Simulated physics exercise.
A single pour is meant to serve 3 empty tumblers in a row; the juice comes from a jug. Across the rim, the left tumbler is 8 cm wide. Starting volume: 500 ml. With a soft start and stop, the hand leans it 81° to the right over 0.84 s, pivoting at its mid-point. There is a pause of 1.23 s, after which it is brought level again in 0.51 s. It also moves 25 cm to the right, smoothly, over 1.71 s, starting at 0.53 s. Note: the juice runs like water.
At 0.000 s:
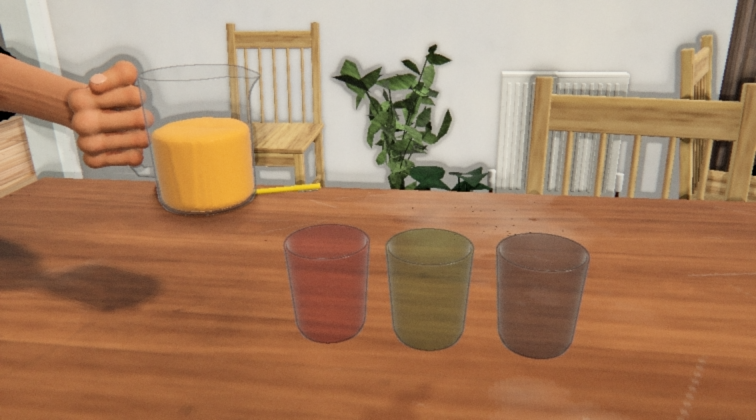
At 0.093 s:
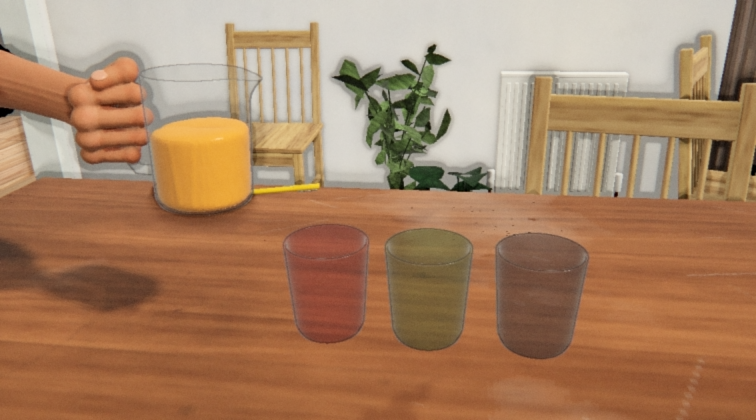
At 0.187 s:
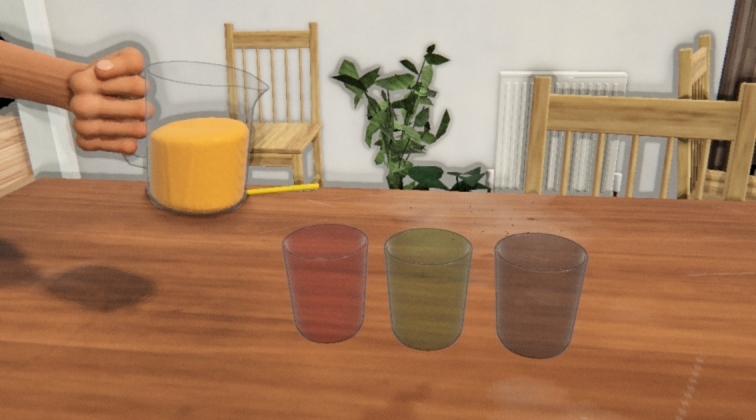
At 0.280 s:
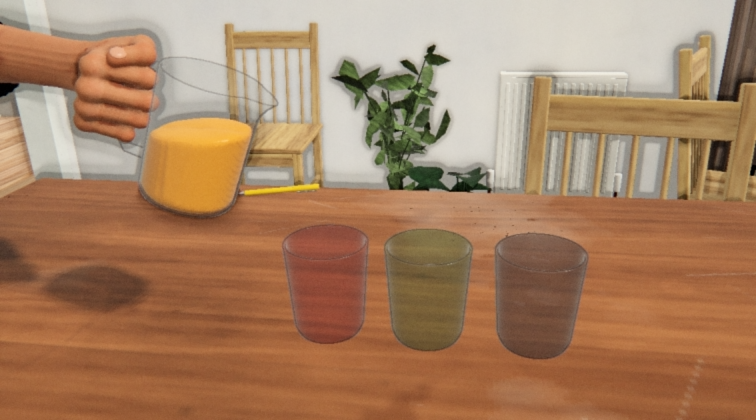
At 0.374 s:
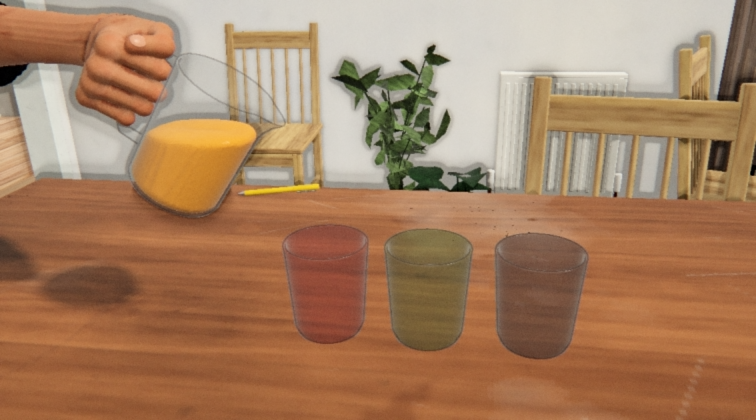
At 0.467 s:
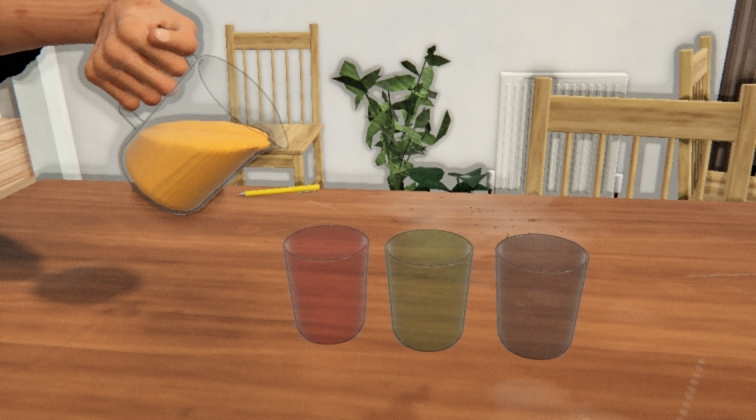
A hand held a clear jug of orange juice above a wooden table, then steadily leaned it to the right until the juice reached the rim, while three empty tinted tumblers stayed still.
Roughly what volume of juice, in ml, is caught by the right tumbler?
40 ml.
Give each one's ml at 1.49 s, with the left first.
The left one holds some 180 ml, the middle one some 90 ml, and the right one some 0 ml.
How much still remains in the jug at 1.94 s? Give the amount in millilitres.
Some 80 ml are still held at that time.
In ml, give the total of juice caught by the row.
Some 320 ml.
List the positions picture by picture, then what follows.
The first frame shows tilt 0°; pouring edge (259, 75); surface from (172, 126) to (240, 127); the left tumbler's rim runs from (287, 241) to (368, 245); the middle tumbler's rim runs from (387, 246) to (473, 250); the right tumbler's rim runs from (498, 251) to (588, 255).
The second frame shows tilt 2°; pouring edge (261, 78); surface from (170, 127) to (238, 129).
The third frame shows tilt 10°; pouring edge (268, 88); surface from (167, 127) to (236, 128).
The fourth frame shows tilt 20°; pouring edge (278, 104); surface from (161, 129) to (239, 130).
The fifth frame shows tilt 34°; pouring edge (285, 124); surface from (153, 134) to (243, 134).
The sixth frame shows tilt 48°; pouring edge (288, 147); surface from (149, 136) to (258, 137).
By 1.05 s the tilt is 81° and from the left they hold 175 ml, 0 ml, 0 ml, the jug 225 ml, and 5 ml is on the table.
By 1.49 s the tilt is 81° and from the left they hold 180 ml, 90 ml, 0 ml, the jug 125 ml, and 90 ml is on the table.
By 1.94 s the tilt is 81° and from the left they hold 180 ml, 105 ml, 20 ml, the jug 80 ml, and 105 ml is on the table.
By 2.43 s the tilt is 17° and from the left they hold 180 ml, 105 ml, 40 ml, the jug 65 ml, and 110 ml is on the table.
At rest from the left they hold 180 ml, 105 ml, 40 ml, the jug 65 ml, and 110 ml is on the table.
